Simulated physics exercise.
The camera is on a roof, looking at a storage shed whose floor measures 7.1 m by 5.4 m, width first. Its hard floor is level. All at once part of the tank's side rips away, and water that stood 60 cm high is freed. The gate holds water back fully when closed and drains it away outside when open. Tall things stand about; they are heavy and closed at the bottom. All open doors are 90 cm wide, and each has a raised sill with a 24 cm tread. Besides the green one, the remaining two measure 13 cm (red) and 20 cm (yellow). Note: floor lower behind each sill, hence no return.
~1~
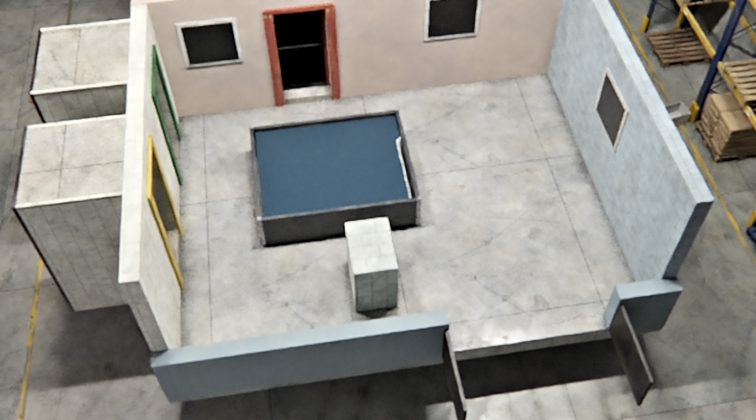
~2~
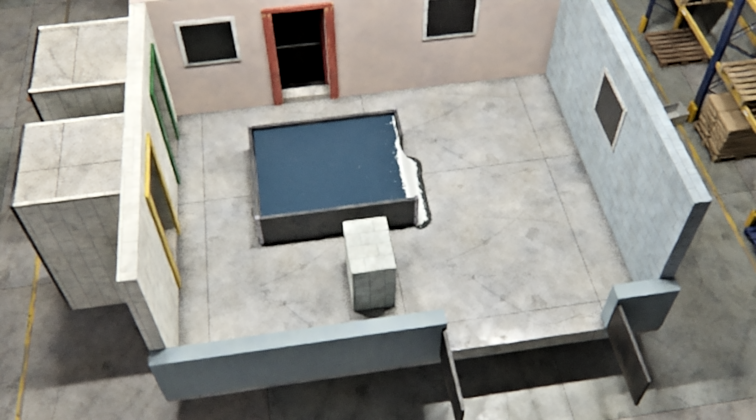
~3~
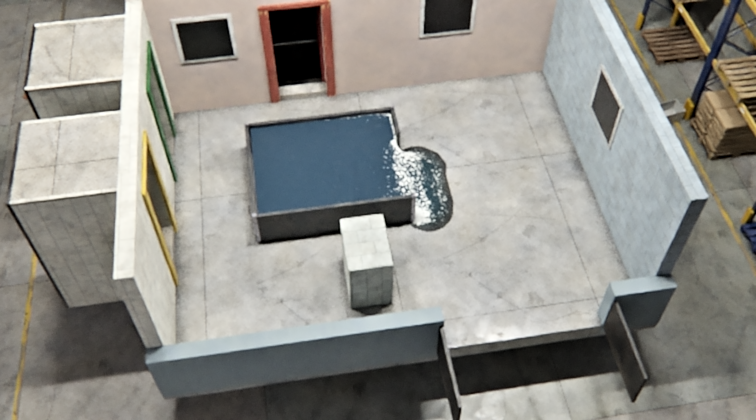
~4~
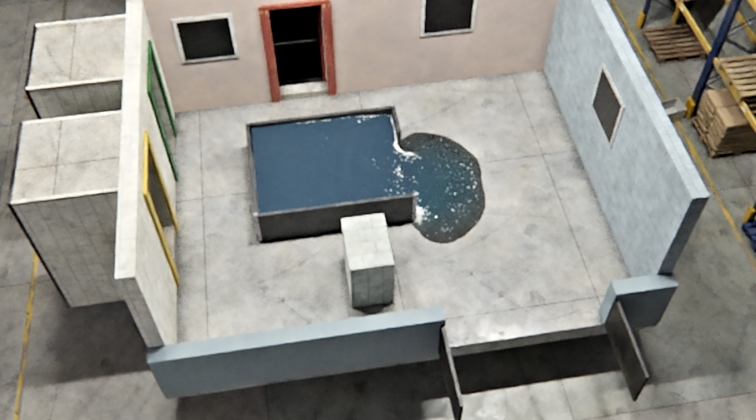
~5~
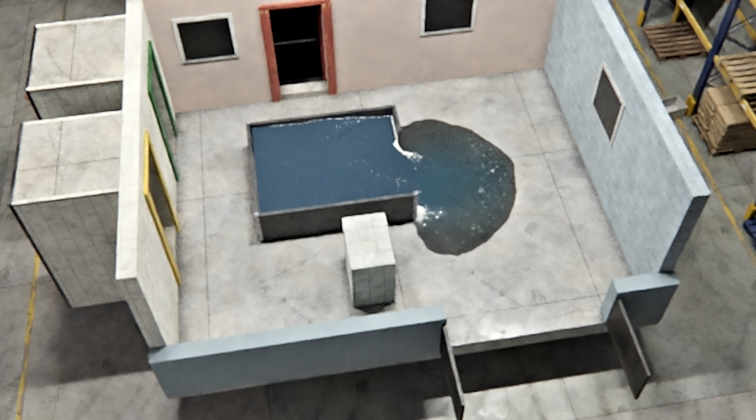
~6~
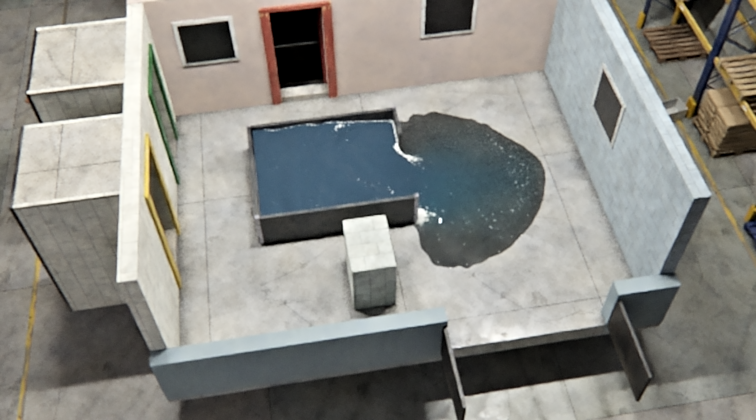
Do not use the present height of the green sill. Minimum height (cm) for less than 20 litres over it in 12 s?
Around 8 cm.
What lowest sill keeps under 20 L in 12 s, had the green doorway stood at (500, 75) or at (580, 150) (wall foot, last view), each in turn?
Around 16 and 23 cm respectively.
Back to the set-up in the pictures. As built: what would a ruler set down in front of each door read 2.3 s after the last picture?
In cm: Red 0, green 0, yellow 0.
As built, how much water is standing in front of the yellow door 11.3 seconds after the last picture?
Depth: Near 3.5 cm.
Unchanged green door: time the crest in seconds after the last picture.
I'd say near 5.5 seconds.
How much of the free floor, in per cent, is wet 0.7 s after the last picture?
Near 30 per cent is wet.
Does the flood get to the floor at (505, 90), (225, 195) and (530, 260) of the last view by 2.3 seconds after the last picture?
Spot one awash, spot two bone dry, spot three awash.
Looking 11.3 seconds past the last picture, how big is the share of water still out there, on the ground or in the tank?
Water still present: Approx. 68 %.
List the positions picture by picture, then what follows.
The tank at (332, 165) is whole and still, 60 cm deep; the green door at (167, 120) is dry, in the first frame.
The front is at (427, 214), 0.3 m from the gap at (406, 184); 0.2 m2 of floor is wet, 60 cm left at the back, in the second frame.
The gap is at (403, 183), the front 0.7 m out at (442, 171); the back of the tank holds 60 cm, in the third frame.
The front is at (477, 179), 1.3 m from the gap at (405, 182); 2.3 m2 of floor is wet, 60 cm left at the back, in the fourth frame.
The gap is at (405, 181), the front 1.9 m out at (509, 168); the back of the tank holds 60 cm, in the fifth frame.
Water pours out at (406, 183) and has run 2.4 m, to (539, 174); about 5 cm deep outside, 59 cm at the back; 4.1 m in a straight line remain to the green door at (164, 120), in the sixth frame.
Then, 0.7 s after the last picture water covers 30 % of the floor, deepest (31 cm) near (423, 196); it has not reached the green door.
Then, 2.3 s after the last picture water covers 40 % of the floor, deepest (34 cm) near (640, 305); it has not reached the green door.
Then, 11.3 s after the last picture water covers 100 % of the floor, deepest (10 cm) near (279, 360); 9 cm at the green door, 50 litres in over its 6 cm sill.
At the green door as built, the water peaked near 11 cm, 5.7 s after the last picture.
With a sill of 7 cm, 33 litres would have come in within the 12 s; with 10 cm, 5 litres. So under 20 litres takes about 8 cm.
